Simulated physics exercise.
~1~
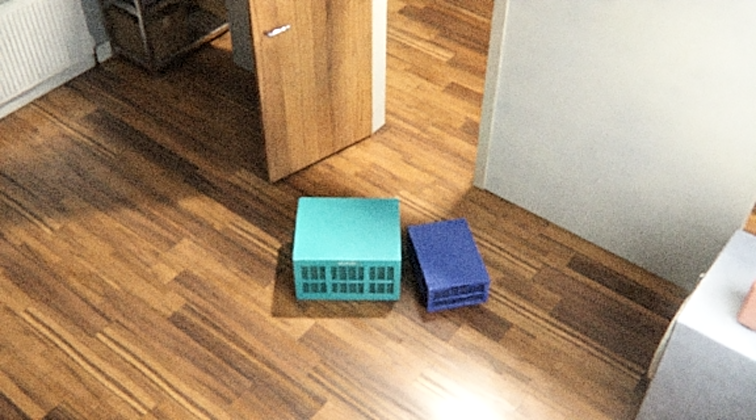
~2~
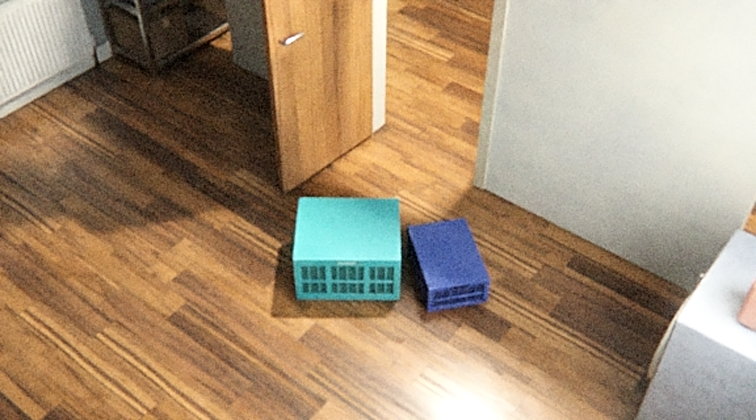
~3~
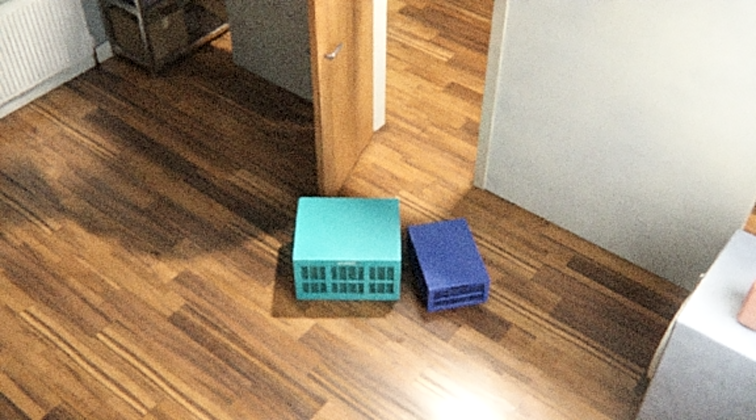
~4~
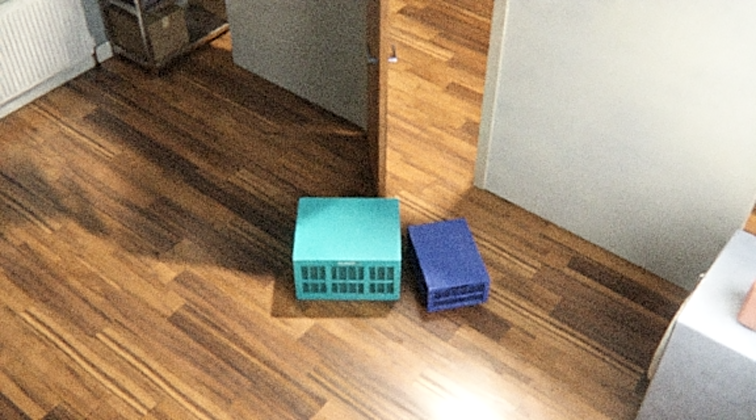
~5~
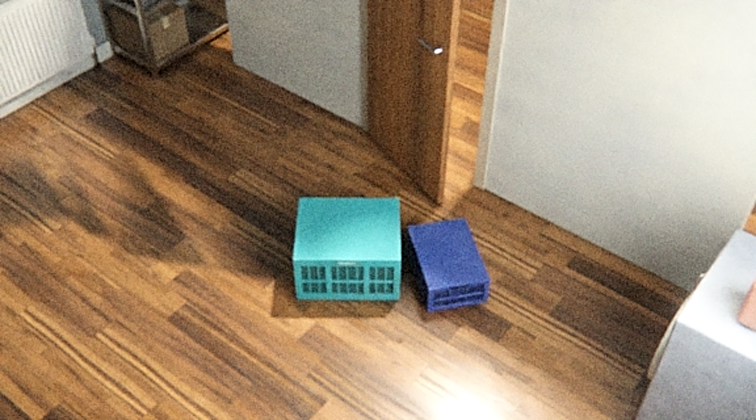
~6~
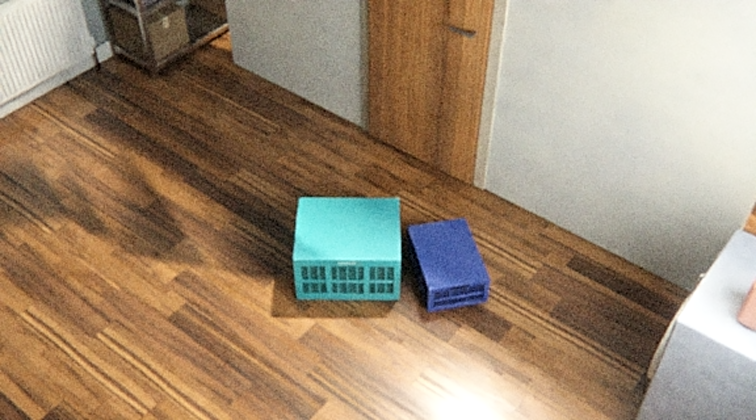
In a wood-floored room, an open door swings shut behind unmoved turquoise and blue boxes.
